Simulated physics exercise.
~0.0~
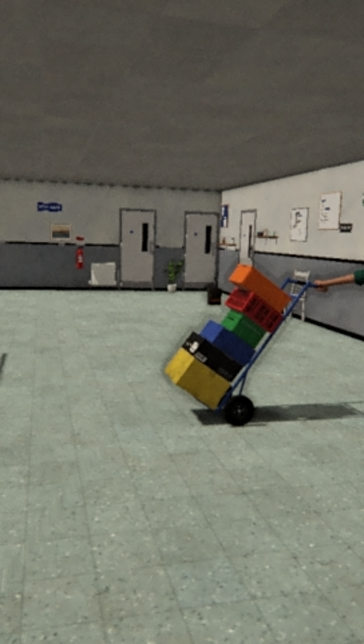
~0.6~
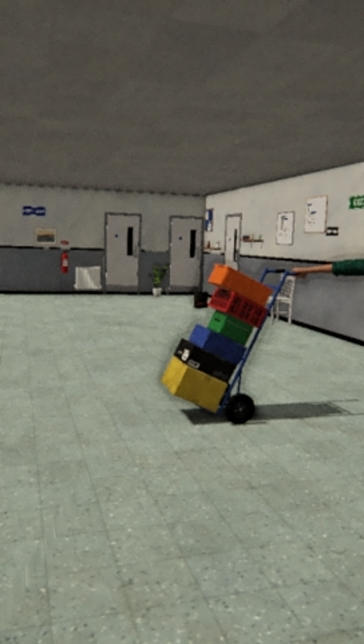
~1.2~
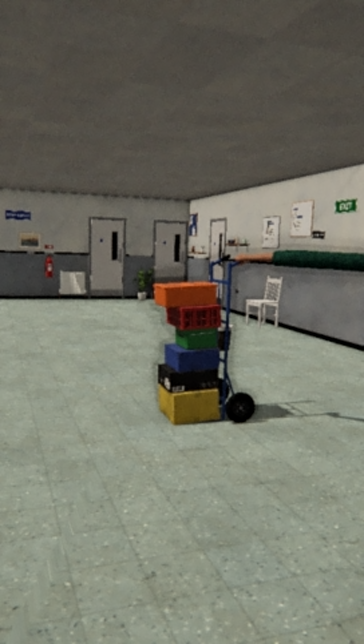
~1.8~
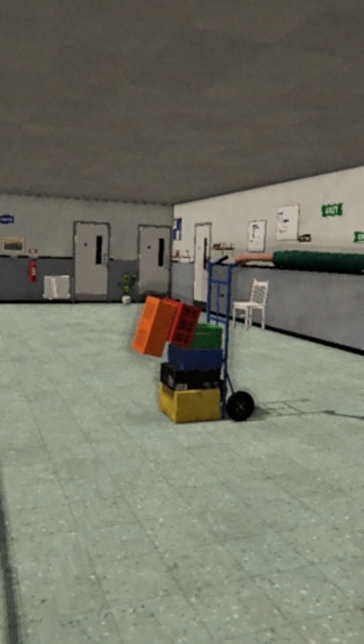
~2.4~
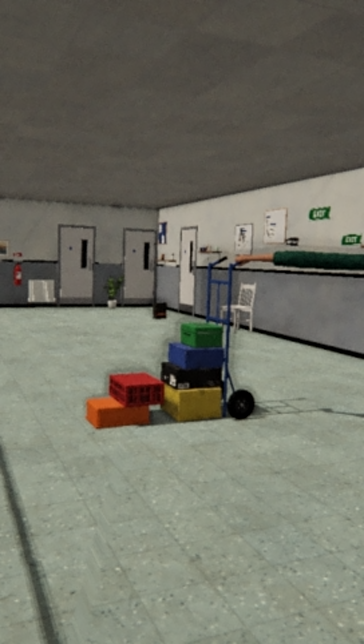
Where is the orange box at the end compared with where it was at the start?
At the start the orange box is at the top of the stack on the tilted hand truck. At the end it lies on the floor to the left of the upright truck, beside the red crate.
